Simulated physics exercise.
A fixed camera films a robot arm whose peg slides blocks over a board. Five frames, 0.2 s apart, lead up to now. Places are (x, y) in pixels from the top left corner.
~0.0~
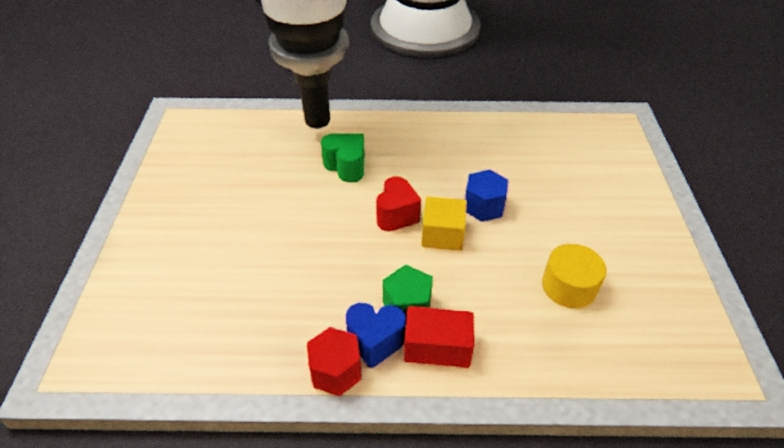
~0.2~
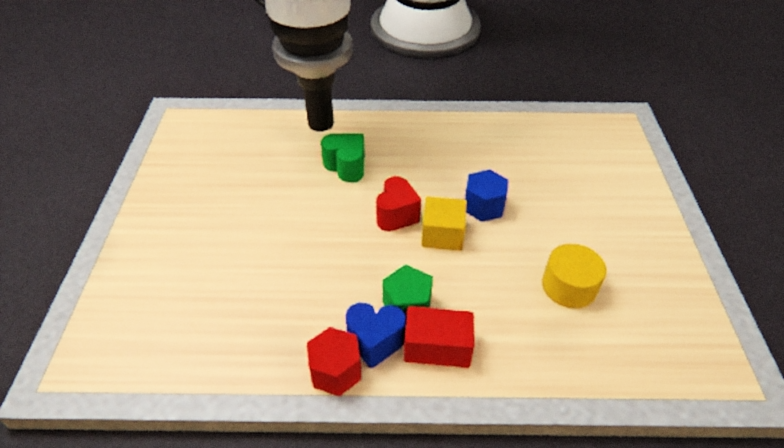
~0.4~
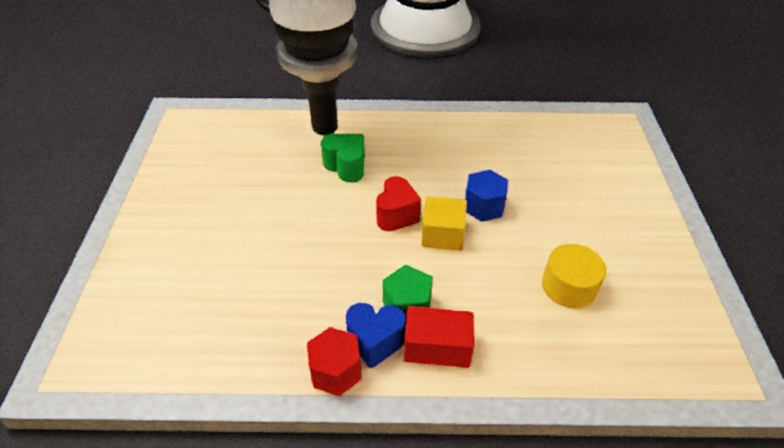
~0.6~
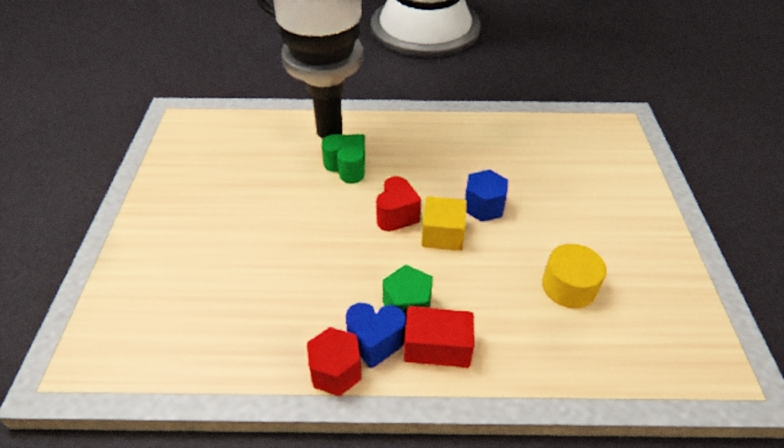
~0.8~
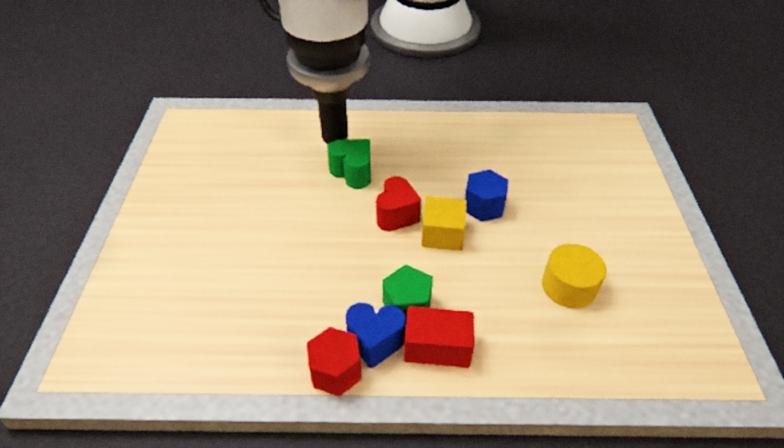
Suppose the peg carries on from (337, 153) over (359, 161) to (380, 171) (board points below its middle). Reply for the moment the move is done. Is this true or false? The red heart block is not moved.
Answer: True.
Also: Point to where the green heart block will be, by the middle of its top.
The centre of its top face lies at (374, 172).
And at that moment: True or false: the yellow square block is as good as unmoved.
The statement is true.
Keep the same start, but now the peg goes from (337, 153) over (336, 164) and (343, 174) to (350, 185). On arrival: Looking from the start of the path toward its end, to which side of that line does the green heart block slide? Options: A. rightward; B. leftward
I'll go with B - leftward.
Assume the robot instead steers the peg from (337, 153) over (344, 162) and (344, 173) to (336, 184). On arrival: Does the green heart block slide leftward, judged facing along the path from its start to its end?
Yes, I think so.
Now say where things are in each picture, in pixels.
The first frame shows tip of the peg at (318, 122), middles of tops, green heart block at (345, 144), red heart block at (397, 193), yellow square block at (445, 212).
The second frame shows peg at (321, 125), nothing pushed.
The third frame shows peg at (325, 129), nothing pushed.
The fourth frame shows peg at (330, 133), nothing pushed.
The fifth frame shows peg at (335, 138), green heart block at (352, 150), red heart block at (397, 193), yellow square block at (445, 212).
The first path, step by step. Halfway along, peg at (358, 147); green heart block at (367, 162), turned 15° clockwise.
At the end, peg at (380, 156); green heart block at (374, 172), turned 30° clockwise; red heart block unmoved; yellow square block unmoved.
